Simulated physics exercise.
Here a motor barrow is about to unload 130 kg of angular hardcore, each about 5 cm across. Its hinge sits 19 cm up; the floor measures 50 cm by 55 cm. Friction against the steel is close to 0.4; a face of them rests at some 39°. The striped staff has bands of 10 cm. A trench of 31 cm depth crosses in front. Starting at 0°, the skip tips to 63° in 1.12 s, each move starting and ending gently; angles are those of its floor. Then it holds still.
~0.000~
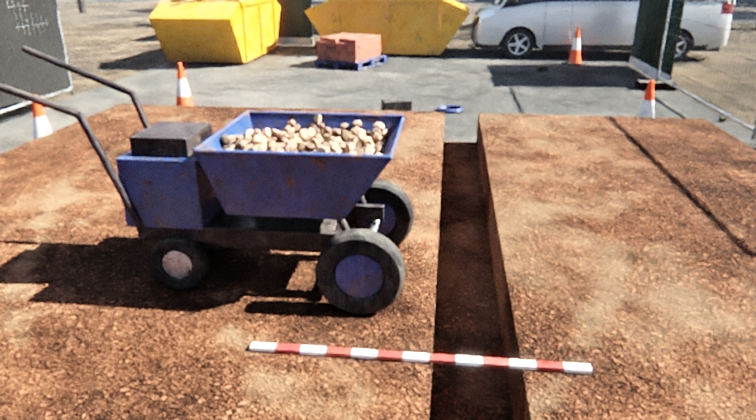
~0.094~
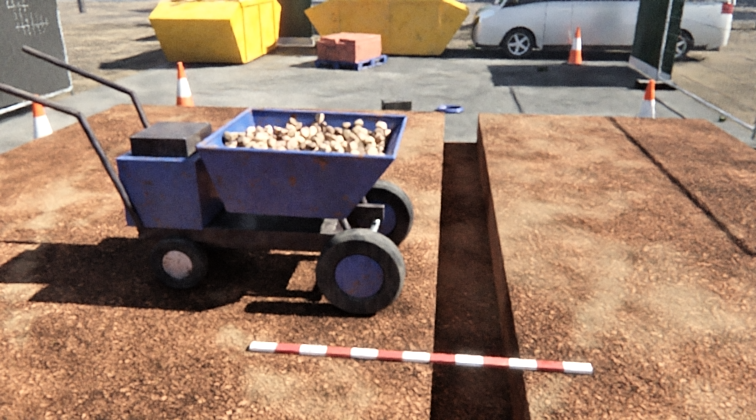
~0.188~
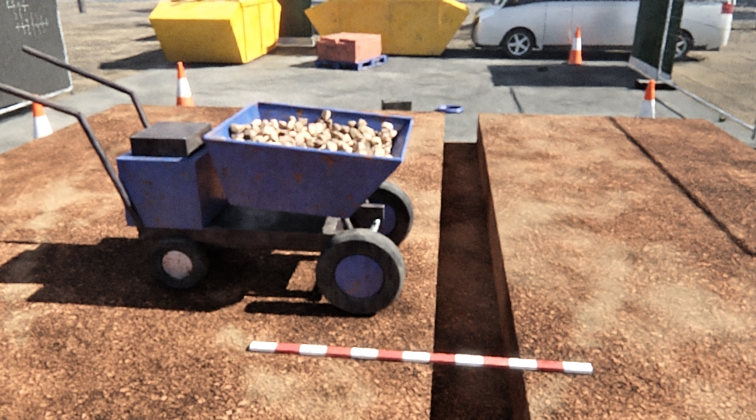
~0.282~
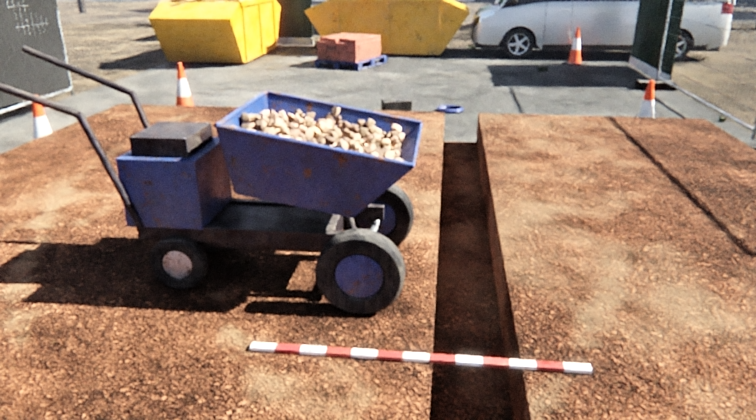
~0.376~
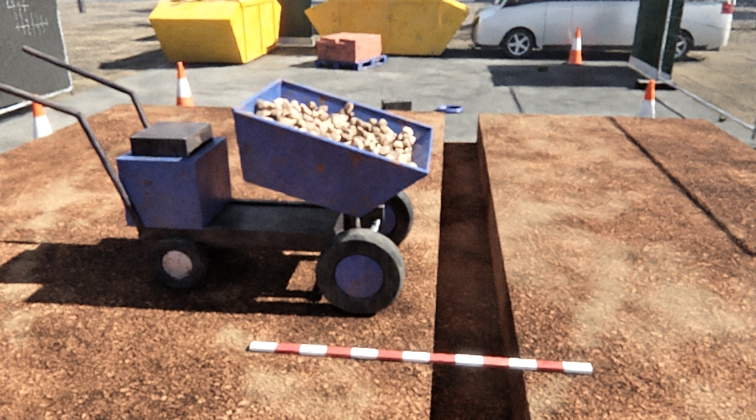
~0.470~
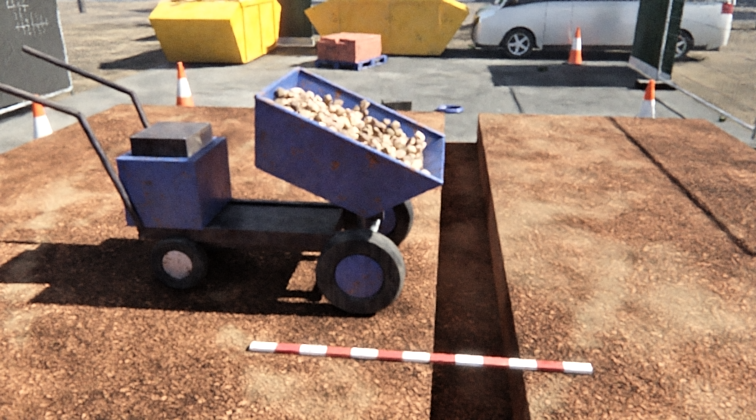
A blue skip full of pale, chunky stones tilted slowly at first and then more steeply, its right end dipping towards a narrow trench while the wheeled barrow beneath it stayed still.
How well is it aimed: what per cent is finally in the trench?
Some 14 per cent of it.
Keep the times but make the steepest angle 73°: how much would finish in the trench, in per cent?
In that case some 50 per cent.
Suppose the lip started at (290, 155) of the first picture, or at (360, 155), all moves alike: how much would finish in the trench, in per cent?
About 25 and 25 per cent.
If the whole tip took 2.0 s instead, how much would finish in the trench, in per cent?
It would be near 20 per cent.
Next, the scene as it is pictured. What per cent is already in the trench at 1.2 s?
Some 5 per cent.
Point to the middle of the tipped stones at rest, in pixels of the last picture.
Near (521, 283).
After 0.8 s the floor is at 53°; 100 % in the skip; the foremost stones are at (464, 199).
After 1.2 s the floor is at 63°; 95 % in the skip, 4 % in the trench, 2 % past the trench; the foremost stones are at (530, 262).
After 1.6 s the floor is at 63°; 76 % in the skip, 8 % in the trench, 17 % past the trench; the foremost stones are at (609, 277).
After 3.5 s the floor is at 63°; 68 % in the skip, 14 % in the trench, 19 % past the trench; the foremost stones are at (656, 288).
